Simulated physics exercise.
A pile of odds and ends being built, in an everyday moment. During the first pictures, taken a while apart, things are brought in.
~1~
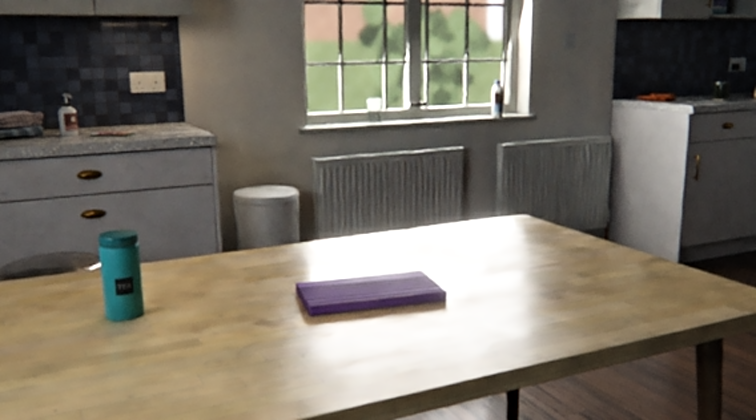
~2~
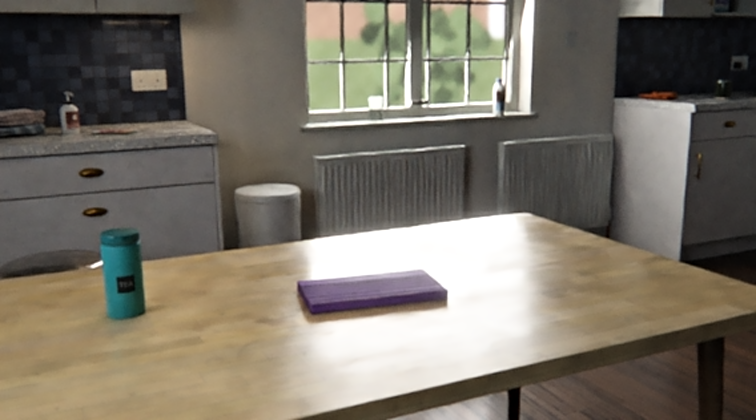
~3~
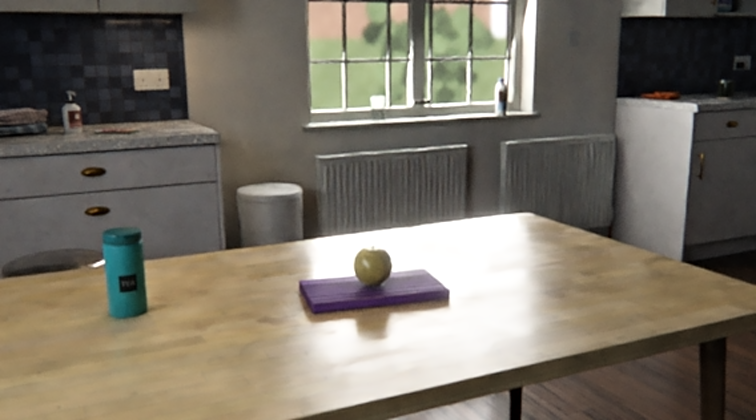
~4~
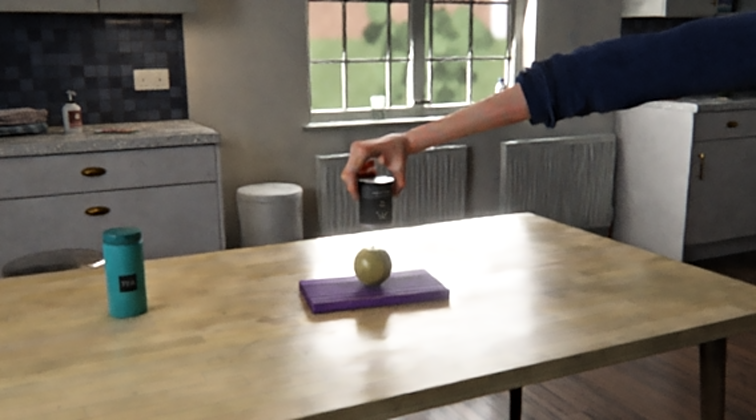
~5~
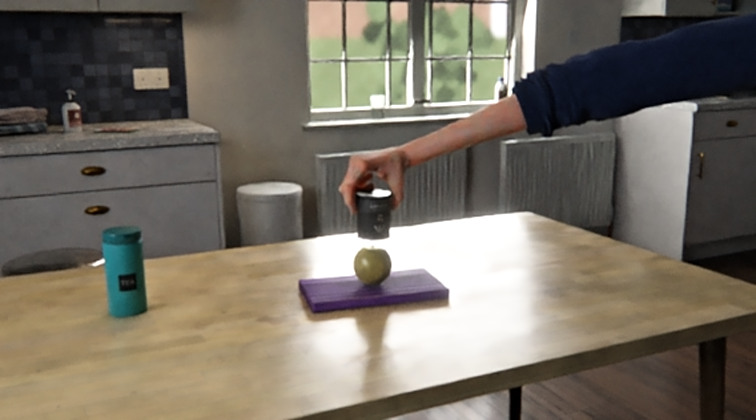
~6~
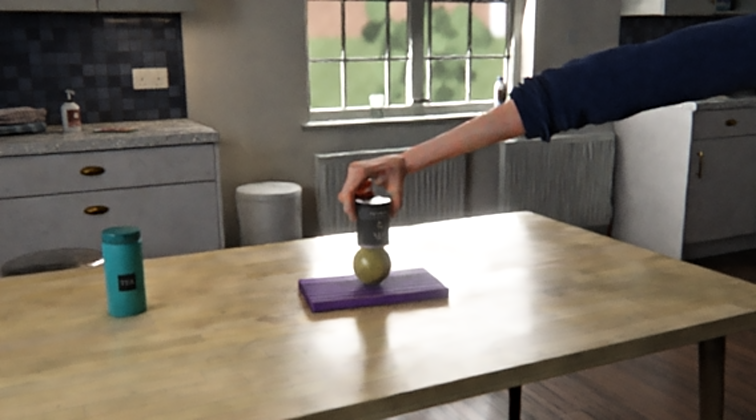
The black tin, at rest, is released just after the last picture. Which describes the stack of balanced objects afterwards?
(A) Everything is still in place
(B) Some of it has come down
Some of it has come down (B).
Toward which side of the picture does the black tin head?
Rightwards.
Then, 0.60 s after the last picture, black tin now fallen.
Then, 0.80 s after the last picture, things are still on the move.
At rest, fallen, black tin; the other 3 in place. Seen from the same camera at the end, black tin near (471, 257). The pile comes apart.
